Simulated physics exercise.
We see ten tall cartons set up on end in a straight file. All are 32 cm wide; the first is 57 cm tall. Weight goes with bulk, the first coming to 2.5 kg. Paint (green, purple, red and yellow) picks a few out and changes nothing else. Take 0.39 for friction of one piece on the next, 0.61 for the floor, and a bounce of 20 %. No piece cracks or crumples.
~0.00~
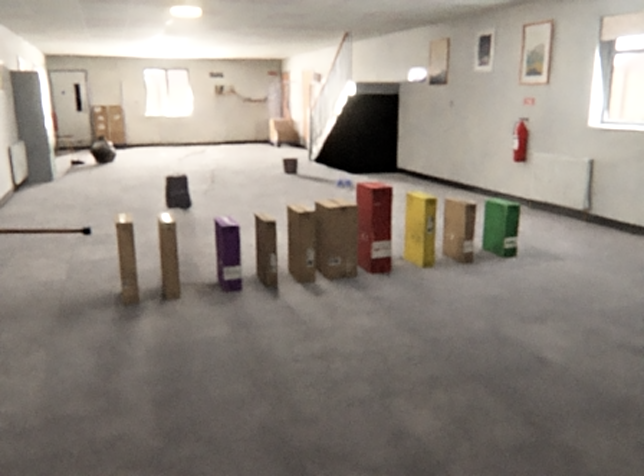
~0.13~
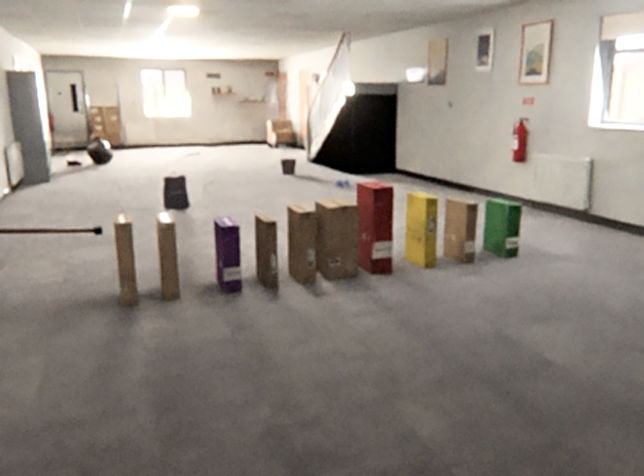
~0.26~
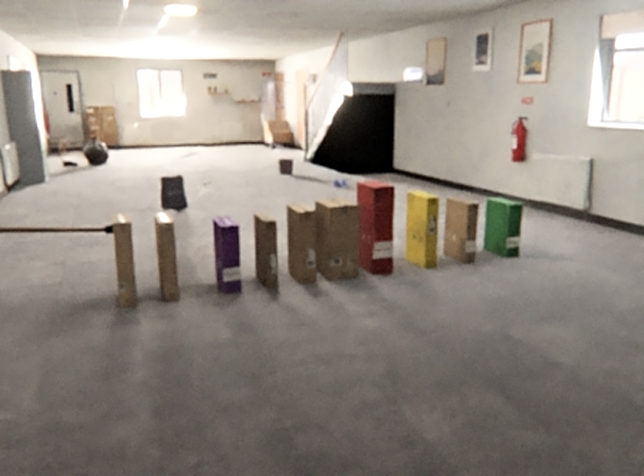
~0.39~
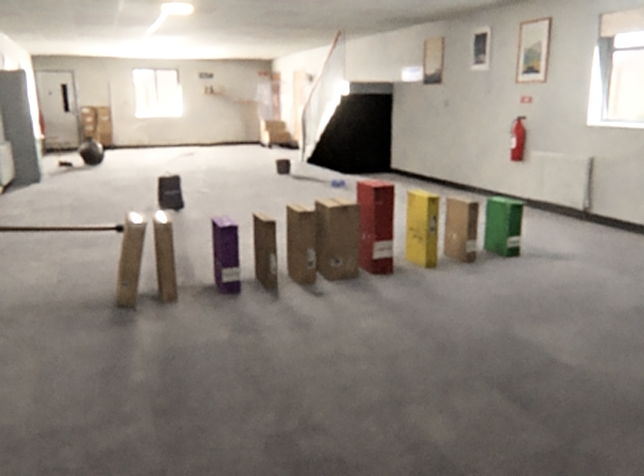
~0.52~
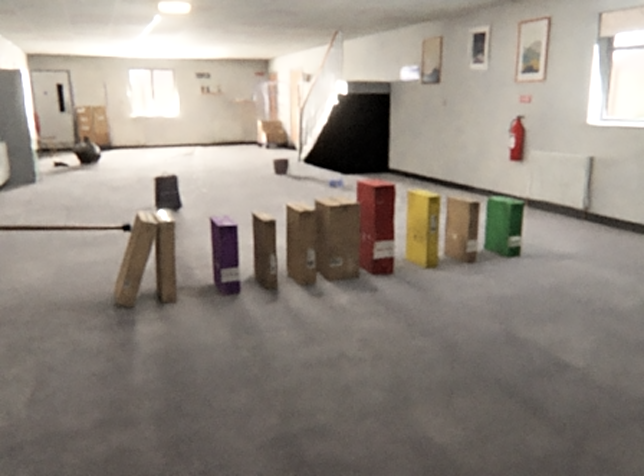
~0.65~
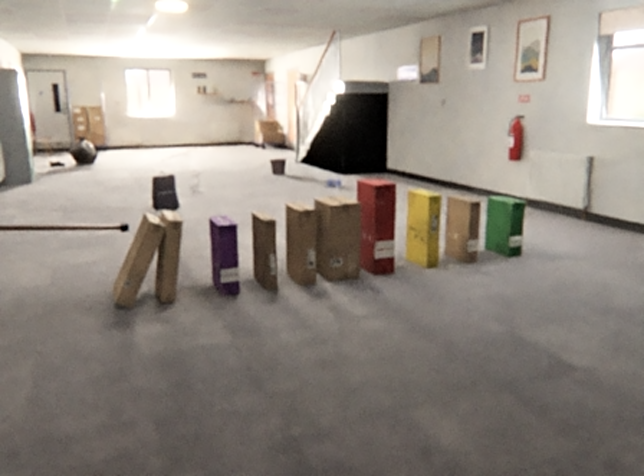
To begin with, a row of upright cartons, mostly brown with purple, red, yellow and green ones, stands on a grey floor as a pole moves in from the left. The pole pushes the leftmost carton, which tilts right and leans against its neighbour, while the purple carton and those beyond stay still.
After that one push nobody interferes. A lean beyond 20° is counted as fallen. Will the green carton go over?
That carton stays standing.
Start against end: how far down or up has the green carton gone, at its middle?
About 0 cm lower.
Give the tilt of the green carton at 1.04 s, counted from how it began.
Some 0°.
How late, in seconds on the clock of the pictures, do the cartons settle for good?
Around 1.5 s.
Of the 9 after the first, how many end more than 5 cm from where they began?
It is 4.
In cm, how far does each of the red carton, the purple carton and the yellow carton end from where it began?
Red 0, purple 20, yellow 0.
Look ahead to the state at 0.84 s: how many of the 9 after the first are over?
1 by then.
Around 0.84 s, 1 of the 9 other cartons over; green carton unmoved.
Around 1.04 s, 1 of the 9 other cartons over; green carton unmoved; purple carton tipped 18°.
Around 1.24 s, 3 of the 9 other cartons over; green carton unmoved; purple carton tipped 42°.
Finally (1.7 s), 3 of the 9 other cartons over; green carton unmoved; purple carton tipped 47°; yellow carton unmoved. Six left standing. Seen by the last camera, middles, green carton near (504, 226), purple carton near (254, 256).
